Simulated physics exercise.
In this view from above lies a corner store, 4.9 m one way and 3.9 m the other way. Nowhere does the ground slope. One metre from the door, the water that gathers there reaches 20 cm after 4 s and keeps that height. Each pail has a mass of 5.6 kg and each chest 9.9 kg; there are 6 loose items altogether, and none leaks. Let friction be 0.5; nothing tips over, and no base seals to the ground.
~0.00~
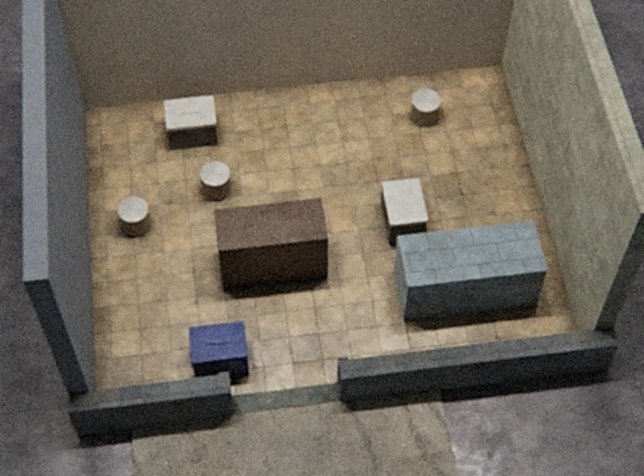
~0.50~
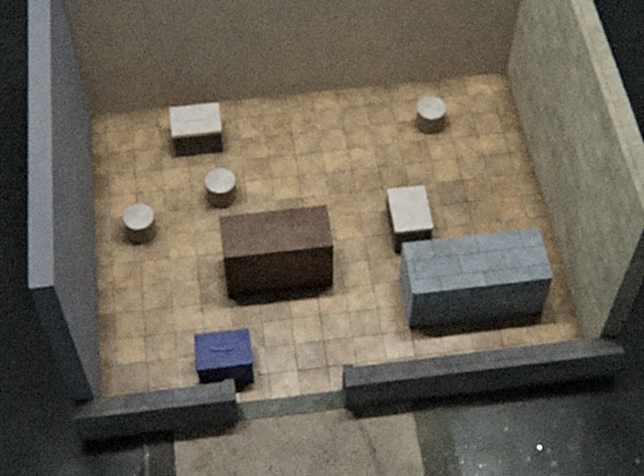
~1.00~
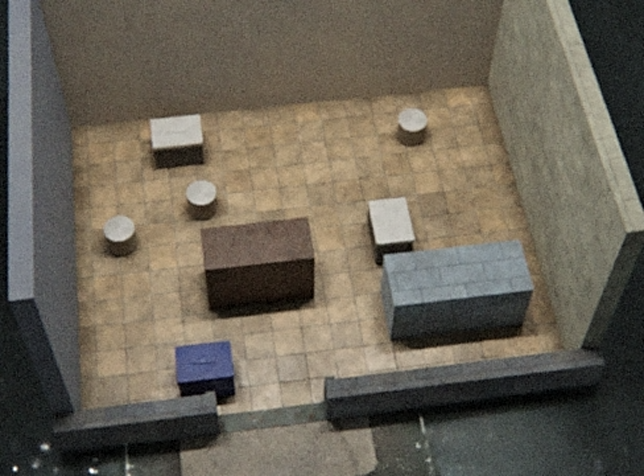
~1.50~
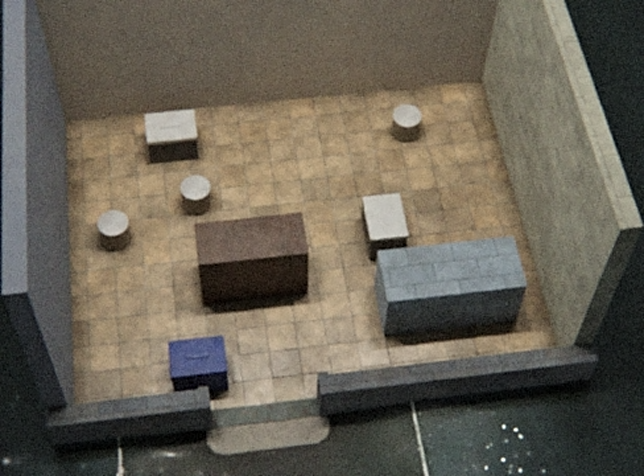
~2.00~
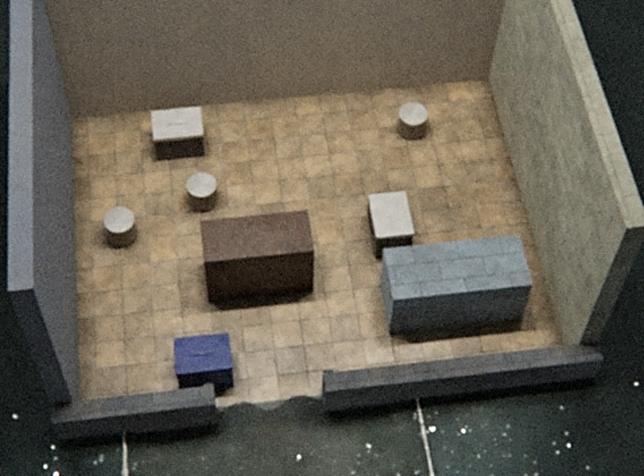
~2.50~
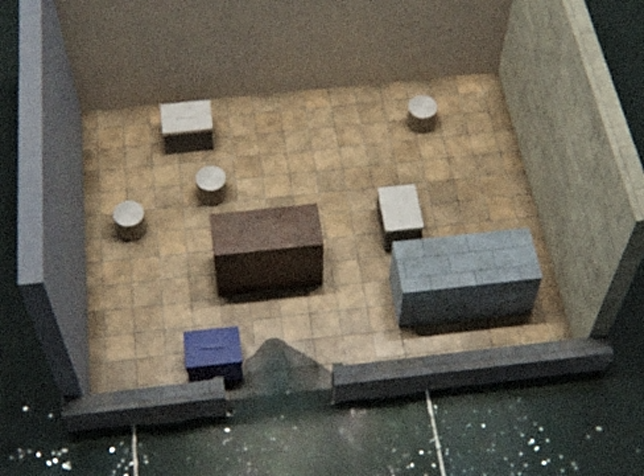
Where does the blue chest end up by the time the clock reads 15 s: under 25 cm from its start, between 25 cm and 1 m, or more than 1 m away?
It ends up between 25 cm and 1 m away.
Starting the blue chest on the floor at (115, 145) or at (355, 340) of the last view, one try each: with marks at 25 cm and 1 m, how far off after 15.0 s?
From the first spot it would go a long distance, and from the second it would go a long distance.
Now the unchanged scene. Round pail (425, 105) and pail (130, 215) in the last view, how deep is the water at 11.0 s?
About 4 and 6 cm.
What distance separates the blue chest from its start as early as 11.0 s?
Close to 100 cm.
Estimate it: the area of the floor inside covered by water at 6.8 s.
Wet area: Approx. 13 m2.
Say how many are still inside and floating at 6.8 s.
I'd say 1 of them.
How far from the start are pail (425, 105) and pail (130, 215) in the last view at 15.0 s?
One is off by 80 cm, the other by 100 cm, in the order asked.
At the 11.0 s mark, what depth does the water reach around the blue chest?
Near 9 cm deep.
After 3.5 s the blue chest is near (211, 345), 0.0 m from its start, aground; 0 afloat.
After 6.8 s the blue chest is near (113, 350), 1.0 m from its start, afloat; 1 afloat.
After 11.0 s the blue chest is near (109, 325), 1.0 m from its start, afloat; 2 afloat.
After 15.0 s the blue chest is near (158, 328), 0.6 m from its start, afloat; 4 afloat.
